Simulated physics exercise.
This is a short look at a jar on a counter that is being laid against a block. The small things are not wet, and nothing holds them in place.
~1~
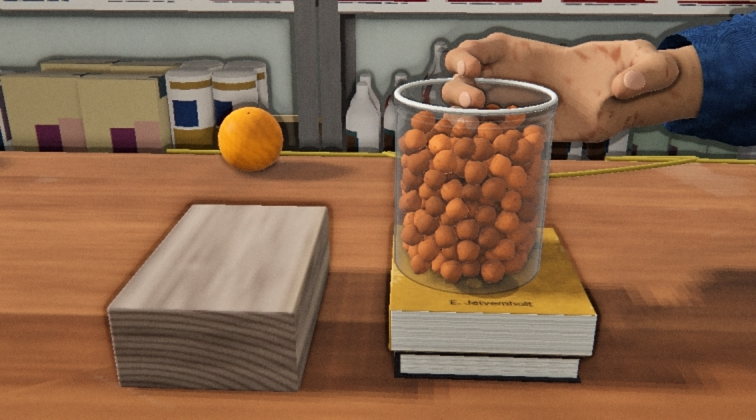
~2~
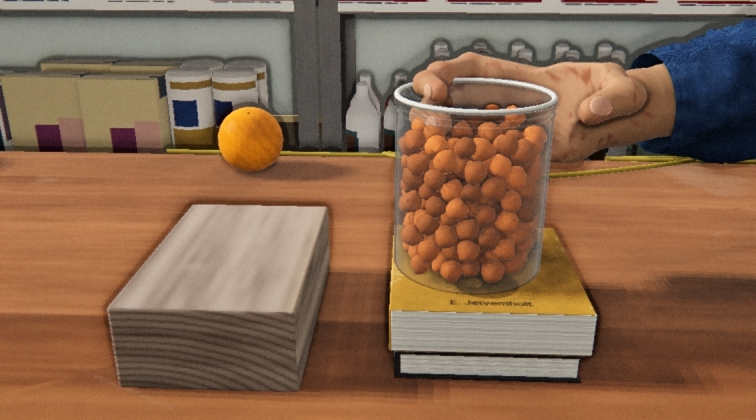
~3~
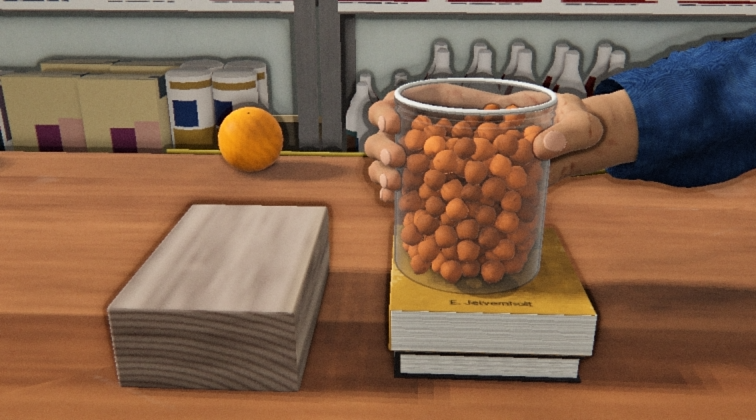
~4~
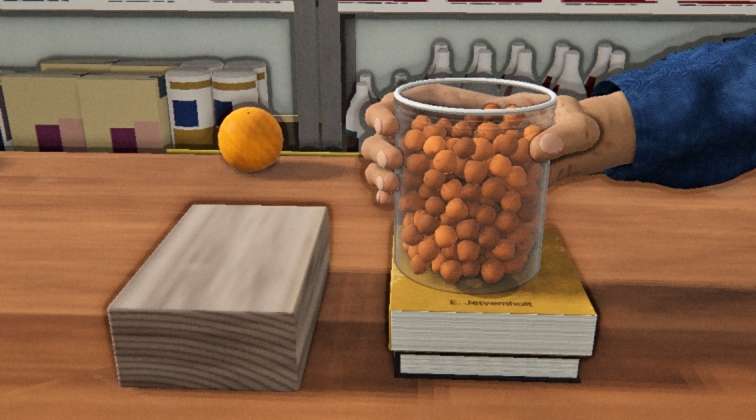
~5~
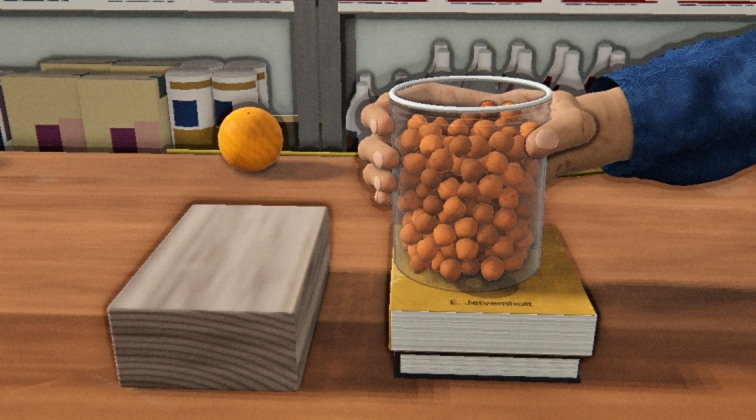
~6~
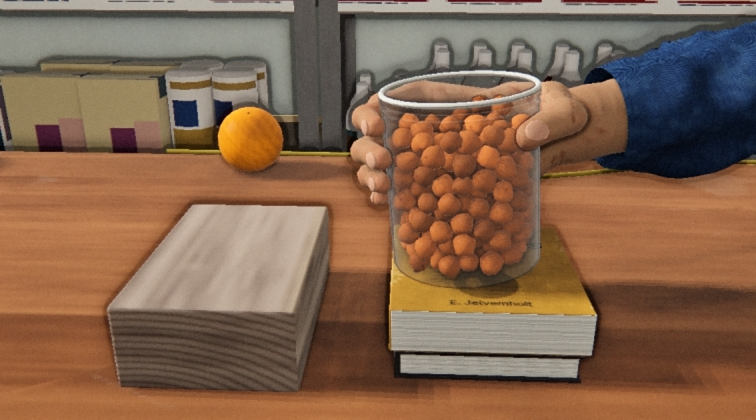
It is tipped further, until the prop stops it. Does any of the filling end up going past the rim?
Chances are the angle is too steep to hold it in.
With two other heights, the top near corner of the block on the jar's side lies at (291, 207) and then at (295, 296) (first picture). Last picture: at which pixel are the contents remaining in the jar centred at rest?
The middle comes to rest at (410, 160) the first time and at (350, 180) the second time.
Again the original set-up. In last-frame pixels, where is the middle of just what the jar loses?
Centre at rest: About (196, 236).
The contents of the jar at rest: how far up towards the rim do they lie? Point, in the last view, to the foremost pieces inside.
I'd point to about (226, 219) in the last view.
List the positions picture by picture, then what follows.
In the first picture, jar near (470, 181), nearly full of coated peanuts; block near (238, 285), its top about level with the jar's foot.
In the second picture, jar near (470, 181), upright; rim near (398, 94); top of the contents near (482, 144).
In the third picture, jar near (470, 181), upright; rim near (398, 94); block near (238, 285).
In the fourth picture, jar near (470, 180), upright; rim near (398, 94); top of the contents near (482, 144).
In the fifth picture, jar near (468, 178), upright; rim near (393, 94); block near (238, 285).
In the sixth picture, jar near (462, 174), leaning 5°; rim near (382, 94); block near (238, 285), its top about level with the jar's foot.
Then, 0.61 s on from there, the jar leans 33°; everything is still inside.
Then, 1.25 s on from there, the jar leans 62°; everything is still inside.
Then, 2.02 s on from there, the jar rests on the block at 82°; a small part of the coated peanuts out of it.
In the end, the jar rests on the block at 82°; a small part of the coated peanuts out of it.
